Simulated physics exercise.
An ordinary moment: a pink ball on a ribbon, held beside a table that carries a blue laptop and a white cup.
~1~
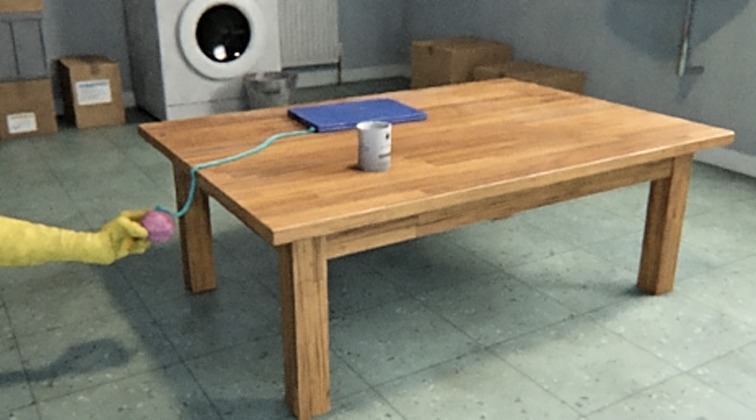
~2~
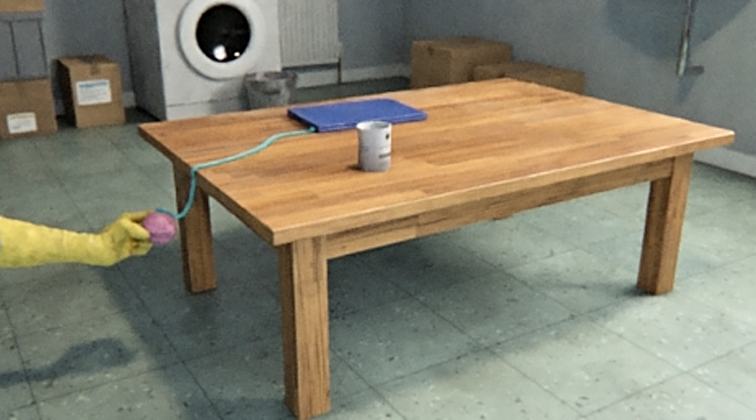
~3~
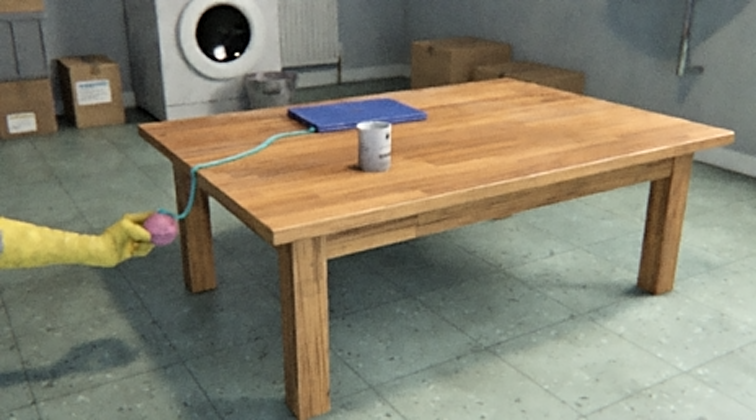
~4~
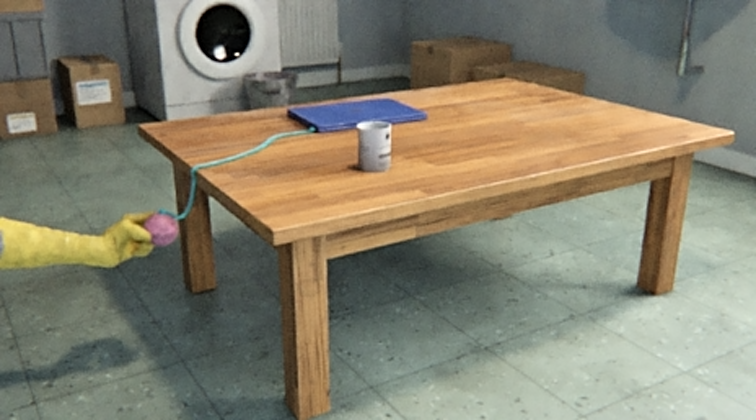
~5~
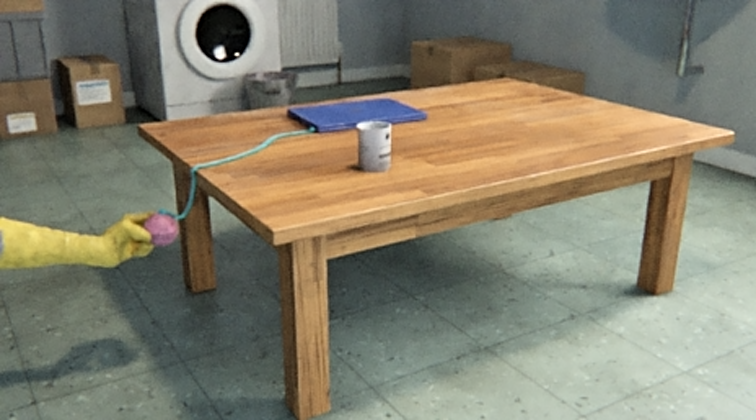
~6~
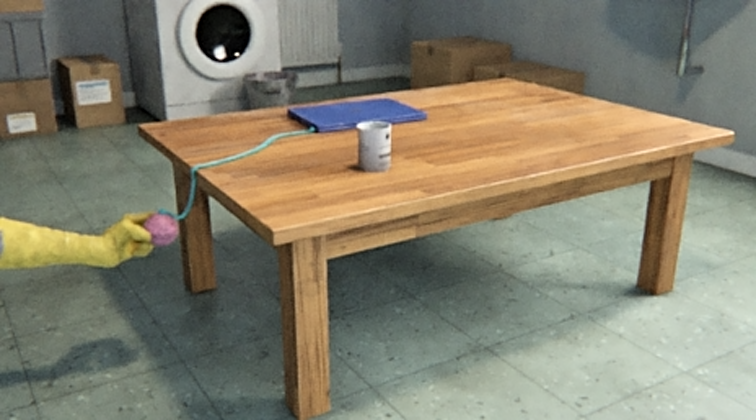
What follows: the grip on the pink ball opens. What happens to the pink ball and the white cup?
The pink ball stays suspended; the white cup stays put.
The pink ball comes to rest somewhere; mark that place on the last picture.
Near (165, 266).
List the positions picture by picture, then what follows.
In the first picture, pink ball (157, 226); blue laptop (356, 111); white cup (374, 126).
In the second picture, pink ball (159, 228).
In the third picture, pink ball (161, 229).
In the fourth picture, pink ball (161, 229); ribbon through (269, 141) (238, 157).
In the fifth picture, pink ball (161, 229); ribbon through (269, 141) (238, 157).
In the sixth picture, pink ball (161, 229); blue laptop (356, 111); white cup (374, 126); ribbon tied to the laptop, with little slack.
Then, 0.76 s past the final frame, ball in the air near (183, 265); laptop still; cup still.
Then, 1.68 s past the final frame, ball in the air near (176, 263); laptop still; cup still.
When it is over, ball in the air near (165, 266); laptop still; cup still. The pink ball swings from the edge and the white cup stays on top.
